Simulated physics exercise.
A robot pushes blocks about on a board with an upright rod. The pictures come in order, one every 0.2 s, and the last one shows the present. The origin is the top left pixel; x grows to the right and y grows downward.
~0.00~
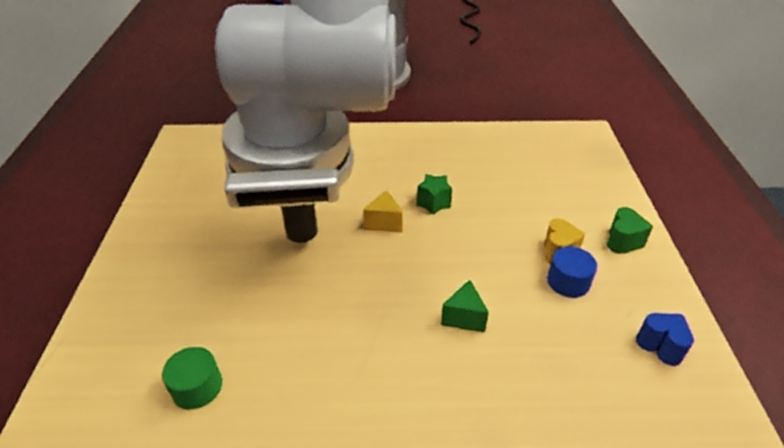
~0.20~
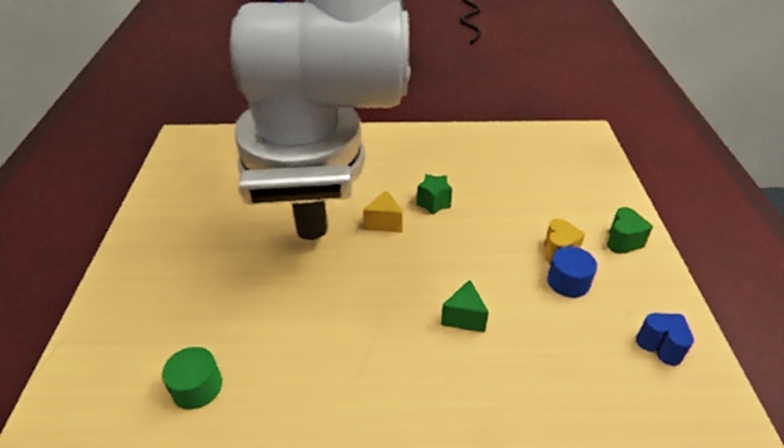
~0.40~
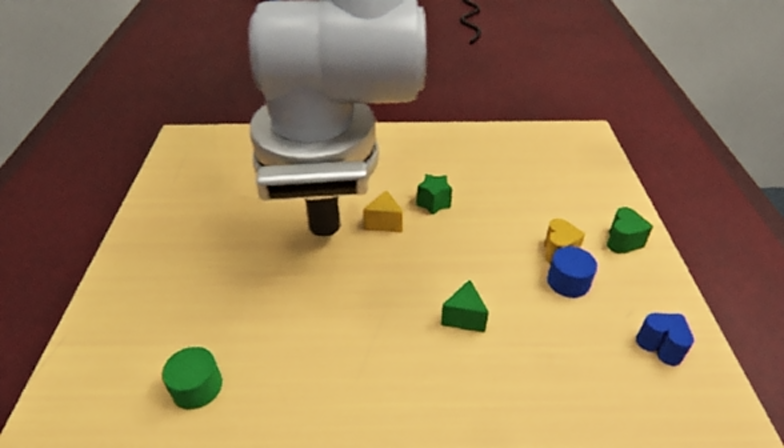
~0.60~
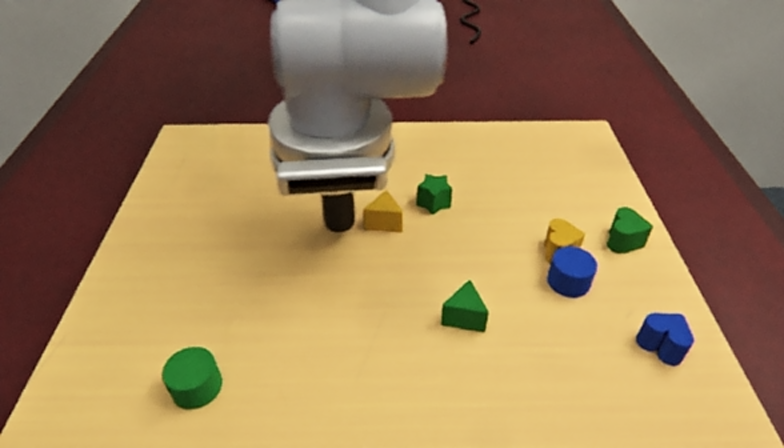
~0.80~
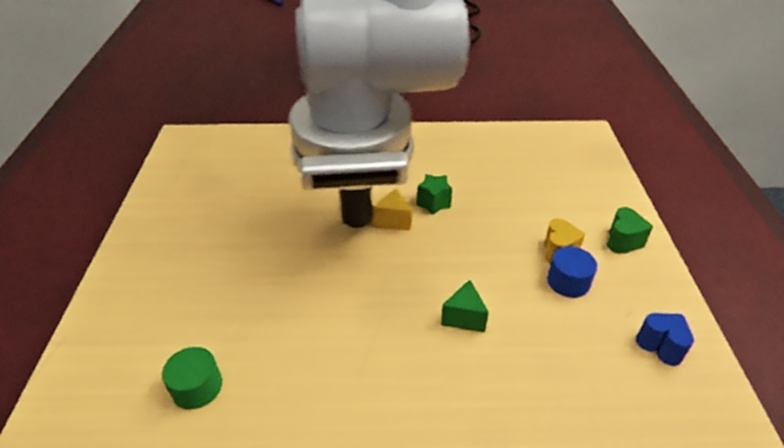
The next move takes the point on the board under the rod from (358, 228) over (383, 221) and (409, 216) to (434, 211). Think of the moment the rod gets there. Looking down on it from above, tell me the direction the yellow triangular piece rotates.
From the top: Counterclockwise.
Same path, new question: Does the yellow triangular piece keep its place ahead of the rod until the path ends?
That would be a yes.
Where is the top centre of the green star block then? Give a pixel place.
I'd say the green star block ends with its top centre at (452, 173).
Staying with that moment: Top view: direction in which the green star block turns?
The green star block rotates counterclockwise.
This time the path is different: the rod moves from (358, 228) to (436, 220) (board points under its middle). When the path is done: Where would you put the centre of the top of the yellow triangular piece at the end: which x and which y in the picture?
(459, 189)
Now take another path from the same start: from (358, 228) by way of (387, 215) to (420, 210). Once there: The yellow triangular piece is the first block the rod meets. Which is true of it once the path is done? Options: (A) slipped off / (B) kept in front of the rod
I'll go with B - kept in front of the rod.
On the path given first. Halfway along, rod (396, 208); yellow triangular piece (427, 193), turned 25° anticlockwise; green star block (442, 179).
At the end, rod (435, 201); yellow triangular piece (463, 192), turned 40° anticlockwise; green star block (452, 173), turned 35° anticlockwise.
